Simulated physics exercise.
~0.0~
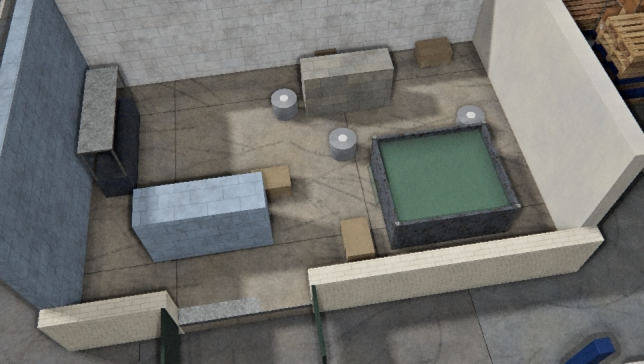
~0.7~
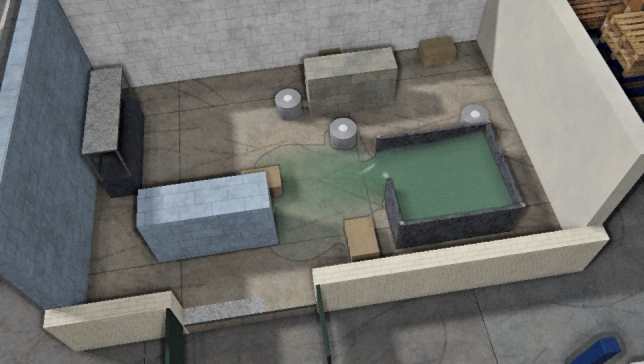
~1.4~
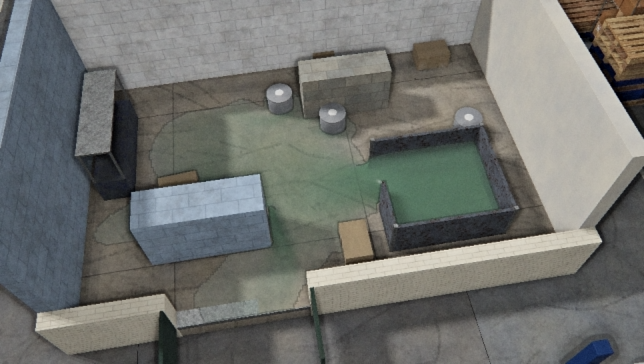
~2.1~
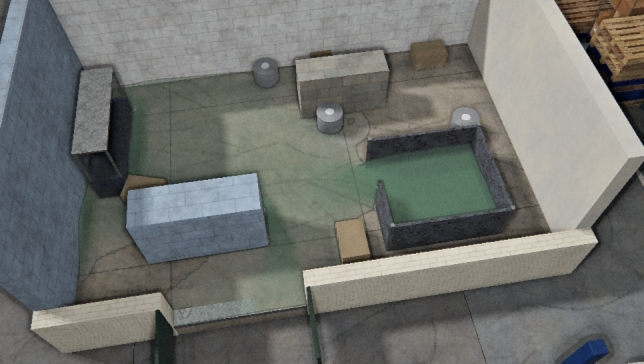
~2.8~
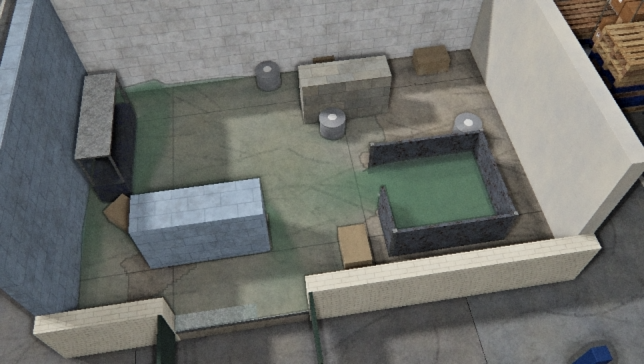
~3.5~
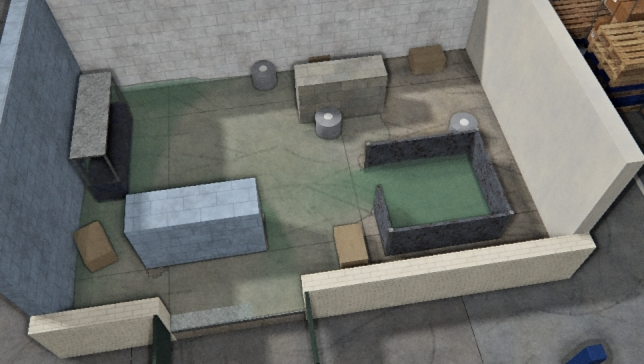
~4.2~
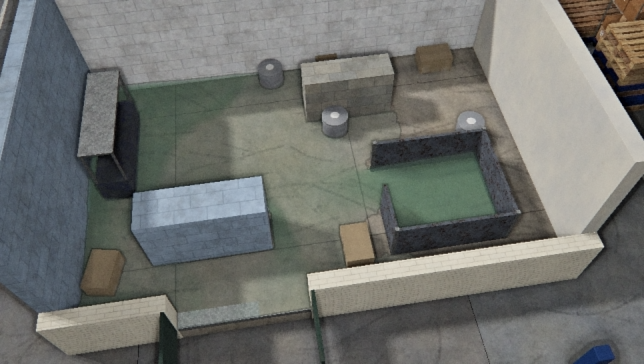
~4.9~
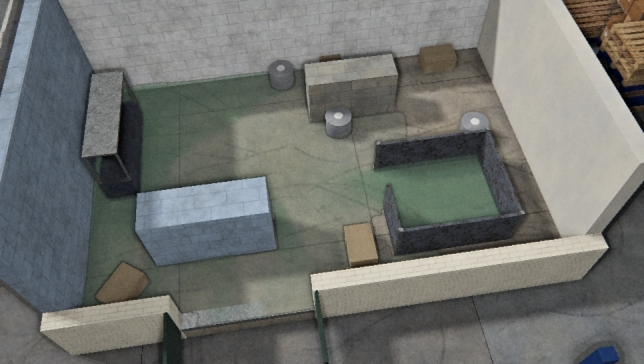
On a depot floor, green water bursts from a tank and carries a crate left.
